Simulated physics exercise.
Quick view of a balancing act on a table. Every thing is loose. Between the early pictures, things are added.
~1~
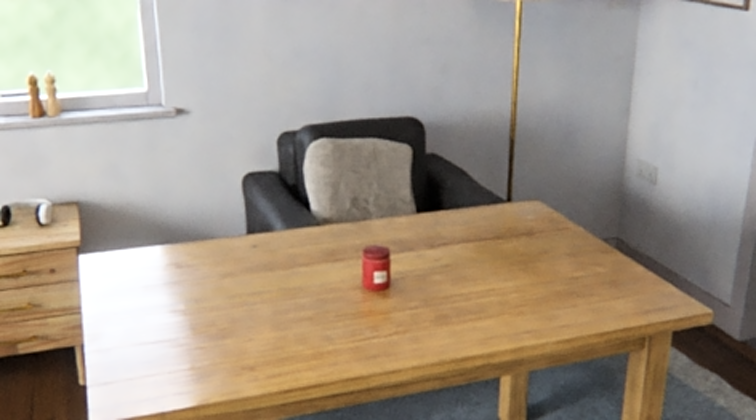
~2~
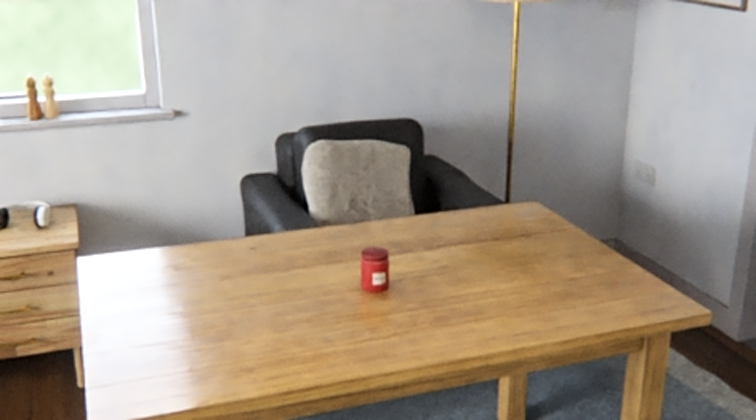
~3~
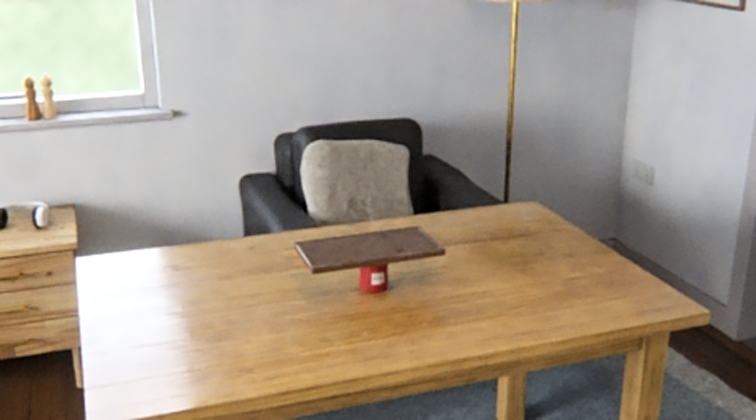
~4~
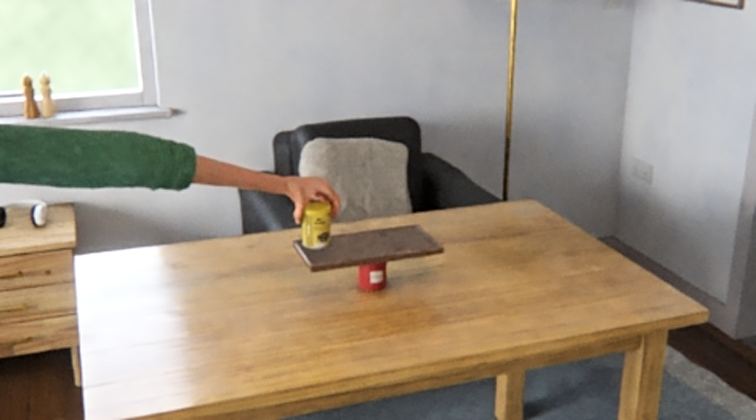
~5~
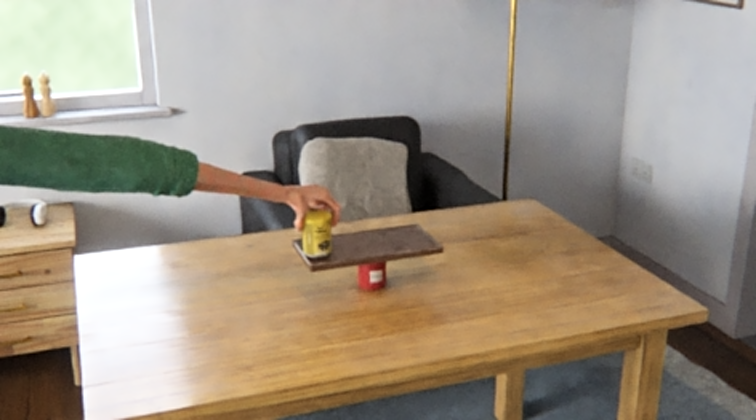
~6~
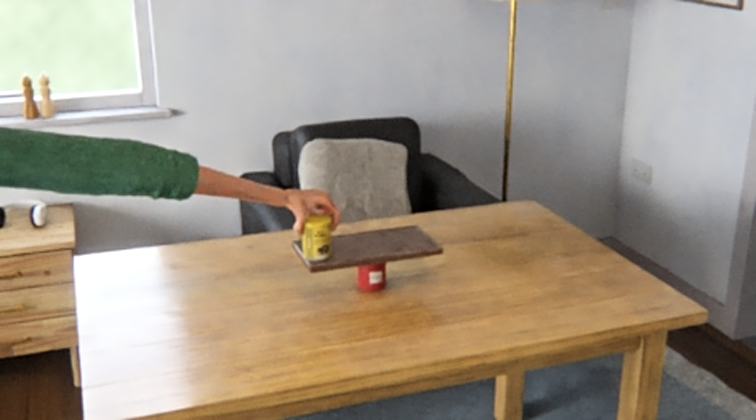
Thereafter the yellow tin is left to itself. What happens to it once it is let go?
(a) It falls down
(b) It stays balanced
Answer: A.
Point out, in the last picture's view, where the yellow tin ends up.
End spot: Near (266, 308).
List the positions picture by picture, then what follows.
The last thing is not in view yet; red jar (376, 268), in the first frame.
The last thing is not in view yet; red jar (375, 269), in the second frame.
The last thing is not in view yet; red jar (374, 269), in the third frame.
Still above its spot; yellow tin (316, 225); red jar (373, 268), in the fourth frame.
Still above its spot; yellow tin (317, 234); red jar (372, 267), in the fifth frame.
In place under the hand; yellow tin (317, 238); red jar (372, 268), in the sixth frame.
Then, 0.30 s after the last picture, yellow tin now fallen; brown lid tipped 42° from how it was.
Then, 0.40 s after the last picture, brown lid tipped 35° from how it was.
Then, 0.80 s after the last picture, brown lid tipped 7° from how it was.
Then, 1.40 s after the last picture, brown lid tipped 29° from how it was.
At rest, fallen, yellow tin; moved from the start, brown lid; red jar in place. Seen from the same camera at the end, yellow tin near (266, 308). The stack comes apart.
